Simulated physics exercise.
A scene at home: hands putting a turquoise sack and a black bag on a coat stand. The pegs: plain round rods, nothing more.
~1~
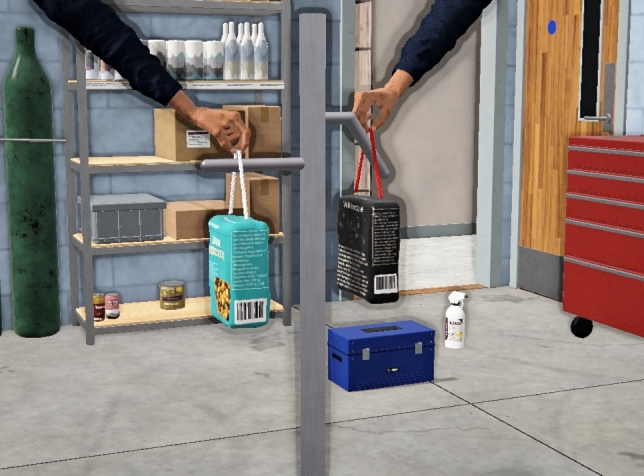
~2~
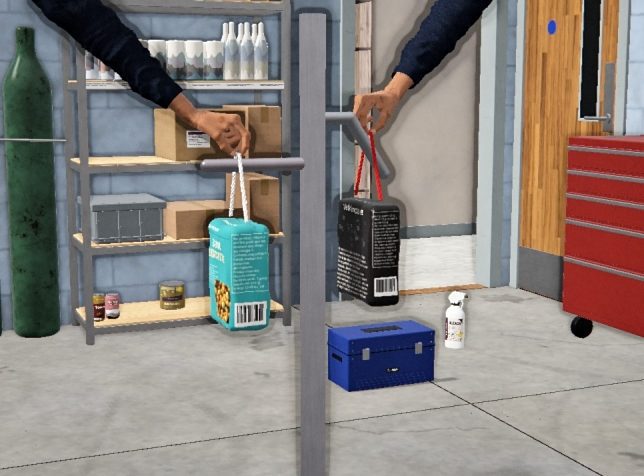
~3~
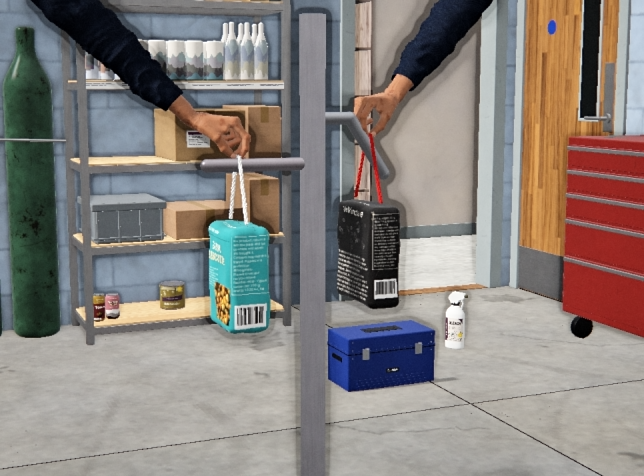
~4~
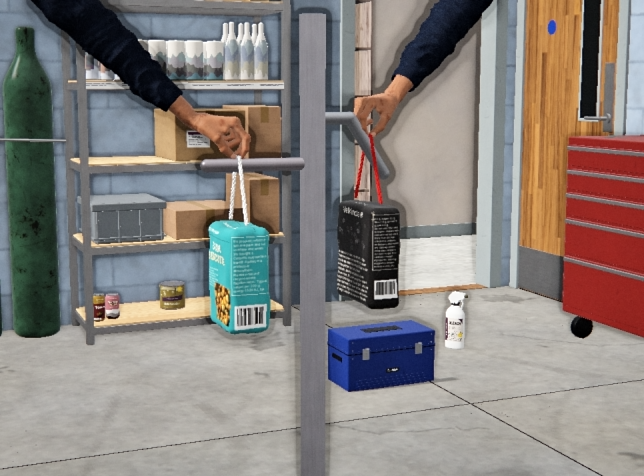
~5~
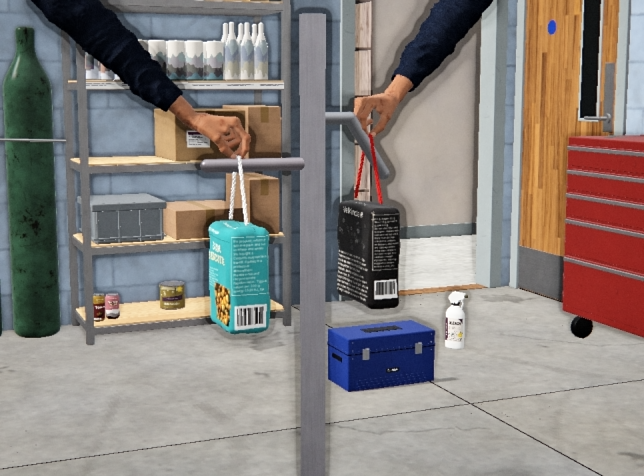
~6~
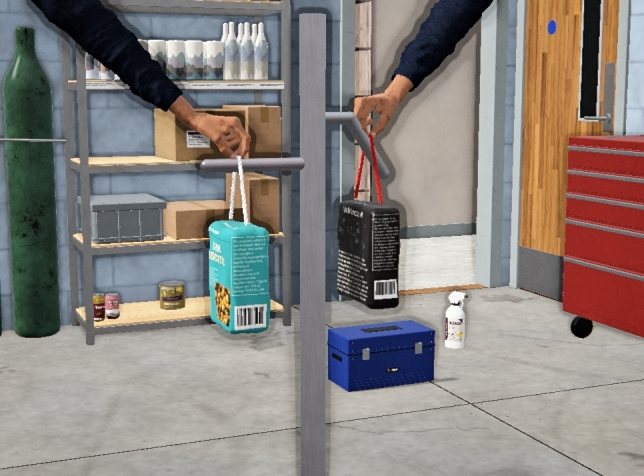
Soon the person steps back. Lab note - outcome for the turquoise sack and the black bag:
One by one: The turquoise sack stays aloft, the black bag comes free.
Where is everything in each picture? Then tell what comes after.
In the first picture, turquoise sack (239, 271); black bag (368, 247); left peg tip (207, 166); right peg tip (384, 173).
In the second picture, turquoise sack (239, 274); black bag (368, 250).
In the third picture, turquoise sack (239, 277); black bag (368, 252).
In the fourth picture, turquoise sack (239, 277); black bag (368, 253).
In the fifth picture, turquoise sack (239, 277); black bag (368, 253).
In the sixth picture, turquoise sack (239, 277); black bag (368, 253); left peg tip (207, 166), about level; right peg tip (384, 173), sloping steeply down.
Then, 0.34 s past the final frame, turquoise sack on its peg near (240, 278); black bag falling near (367, 398).
Then, 0.60 s past the final frame, turquoise sack on its peg near (240, 279); black bag on the floor.
When it is over, turquoise sack on its peg near (240, 279); black bag on the floor. The turquoise sack stays hanging and the black bag drops to the floor.
